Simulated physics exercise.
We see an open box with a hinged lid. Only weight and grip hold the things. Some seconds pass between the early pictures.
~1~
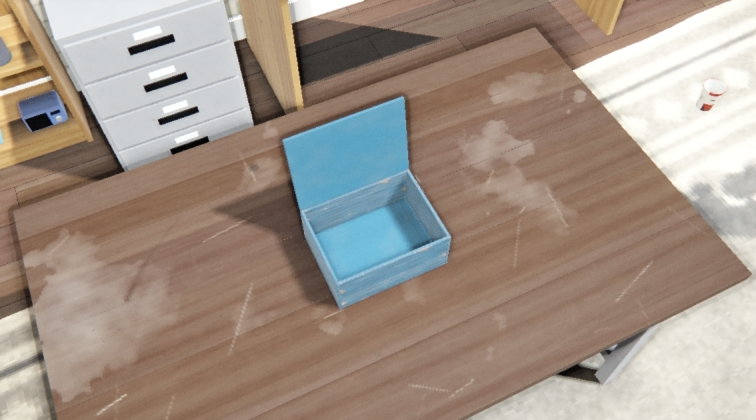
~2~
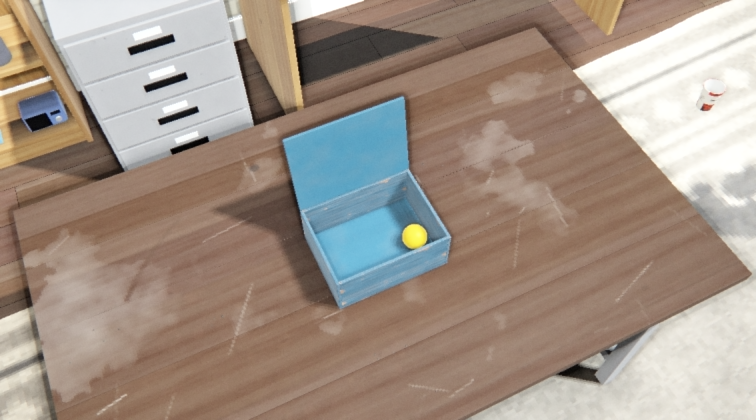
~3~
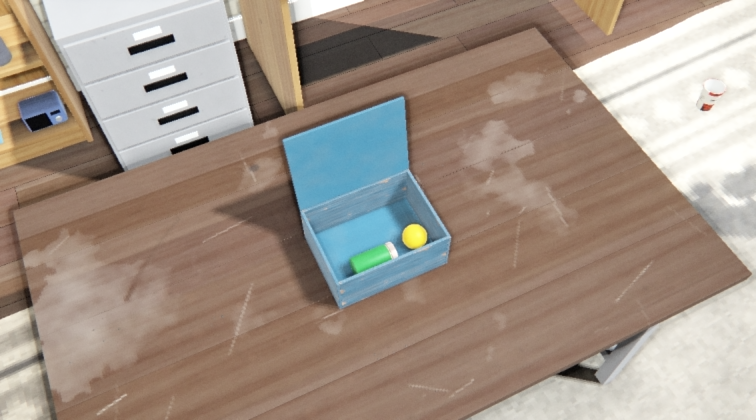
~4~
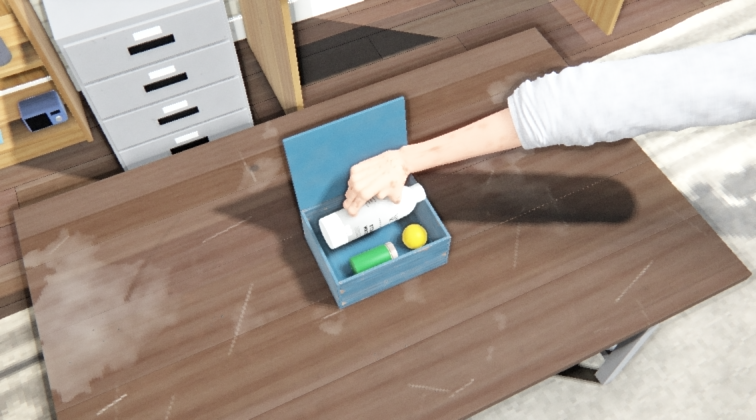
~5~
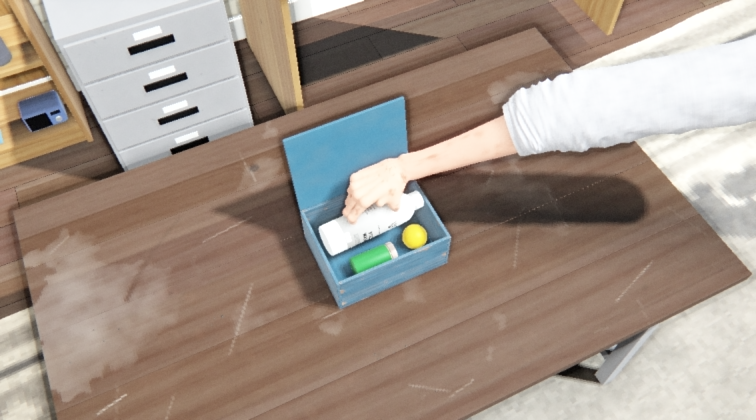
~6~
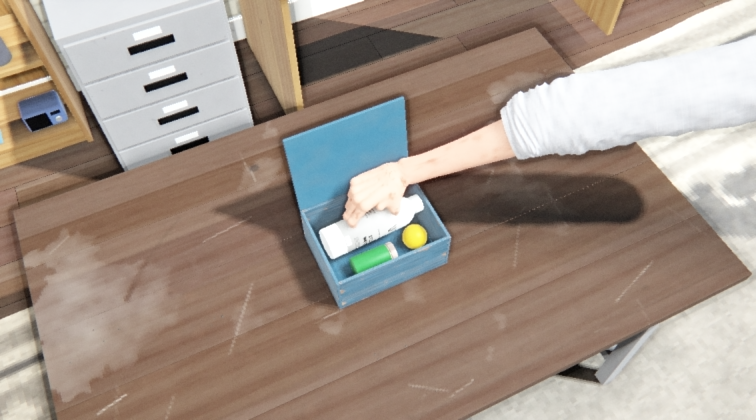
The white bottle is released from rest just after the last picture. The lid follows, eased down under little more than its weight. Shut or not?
In the end the lid closes.
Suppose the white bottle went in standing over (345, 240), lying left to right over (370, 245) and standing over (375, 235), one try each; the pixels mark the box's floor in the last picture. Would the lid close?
In the first case it will not close; in the second case it sits on the rim; in the third case it will not close.
Then, 0.70 s after the last picture, white bottle rolled about its own width near (363, 221); green shaker rolled a little; yellow lemon rolled a little.
Then, 1.60 s after the last picture, lid 59° above the rim; white bottle rolled about its own width near (363, 222); yellow lemon rolled a little; green shaker rolled a little.
Then, 2.10 s after the last picture, lid 19° above the rim; white bottle rolled about its own width near (363, 222); yellow lemon rolled a little; green shaker rolled a little.
At rest, lid shut; moved from the start, white bottle; the other 2 in place. Seen from the same camera at the end, white bottle near (363, 222).
